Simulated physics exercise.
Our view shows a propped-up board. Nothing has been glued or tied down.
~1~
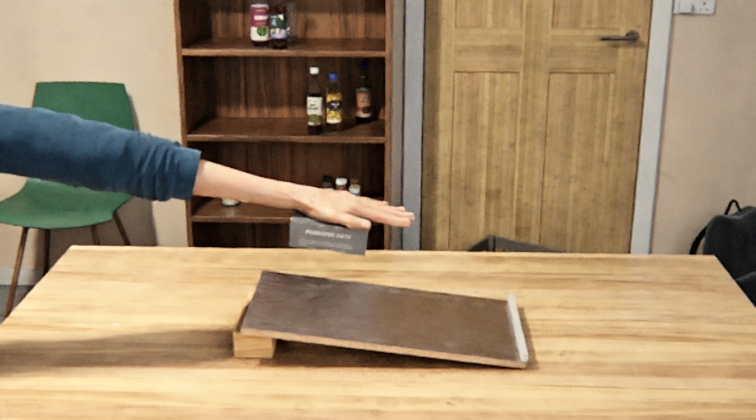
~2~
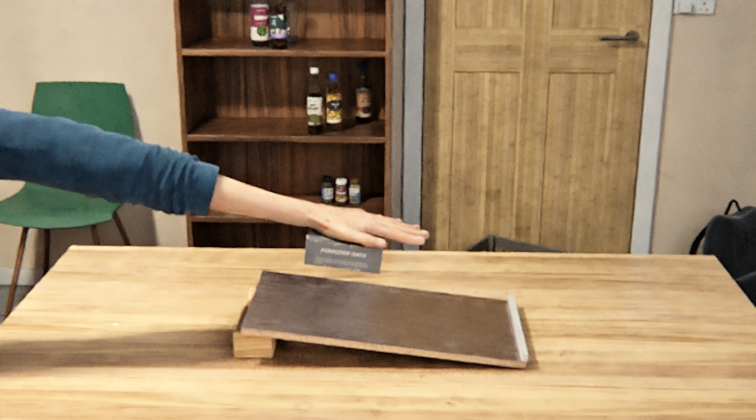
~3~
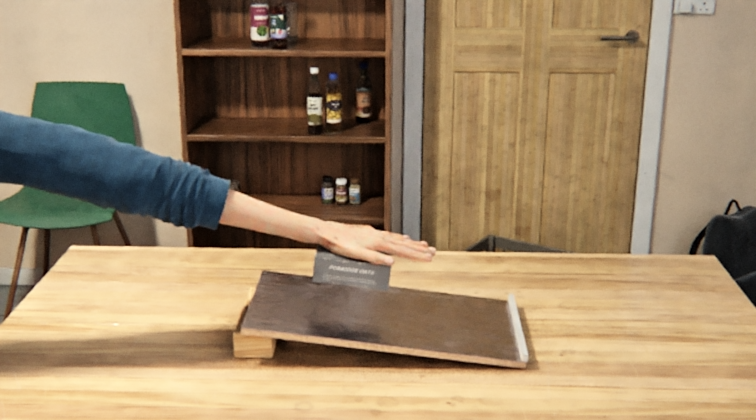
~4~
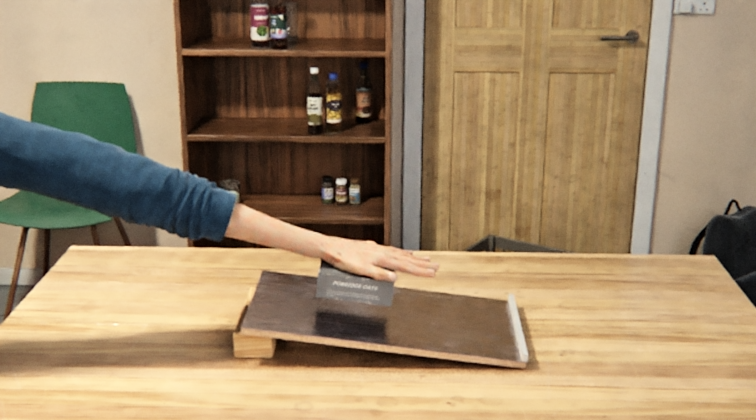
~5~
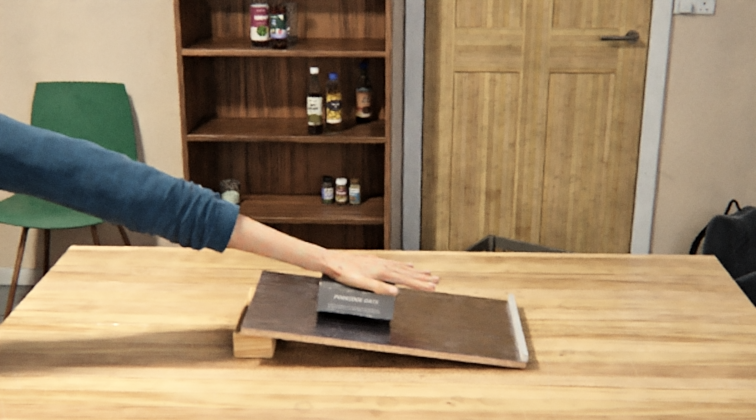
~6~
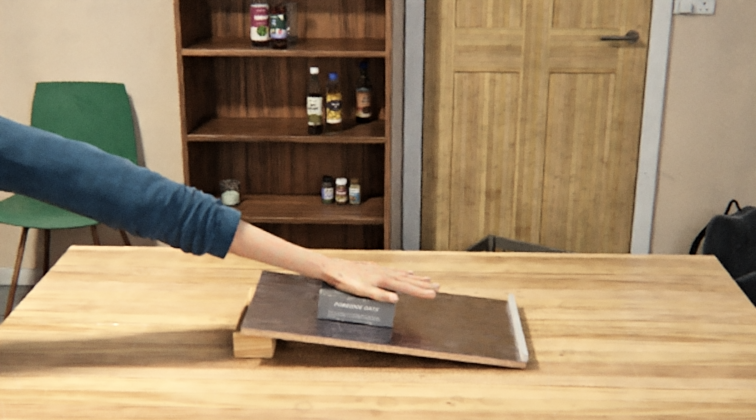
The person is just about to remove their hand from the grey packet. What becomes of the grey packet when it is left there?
Most likely it never budges.
Then, 0.30 s later than the last frame, all is still.
Then, 0.70 s later than the last frame, grey packet resting near (358, 297).
When it is over, it is as before. End places, in pixels of the last picture, grey packet near (358, 297). The grey packet keeps its place.
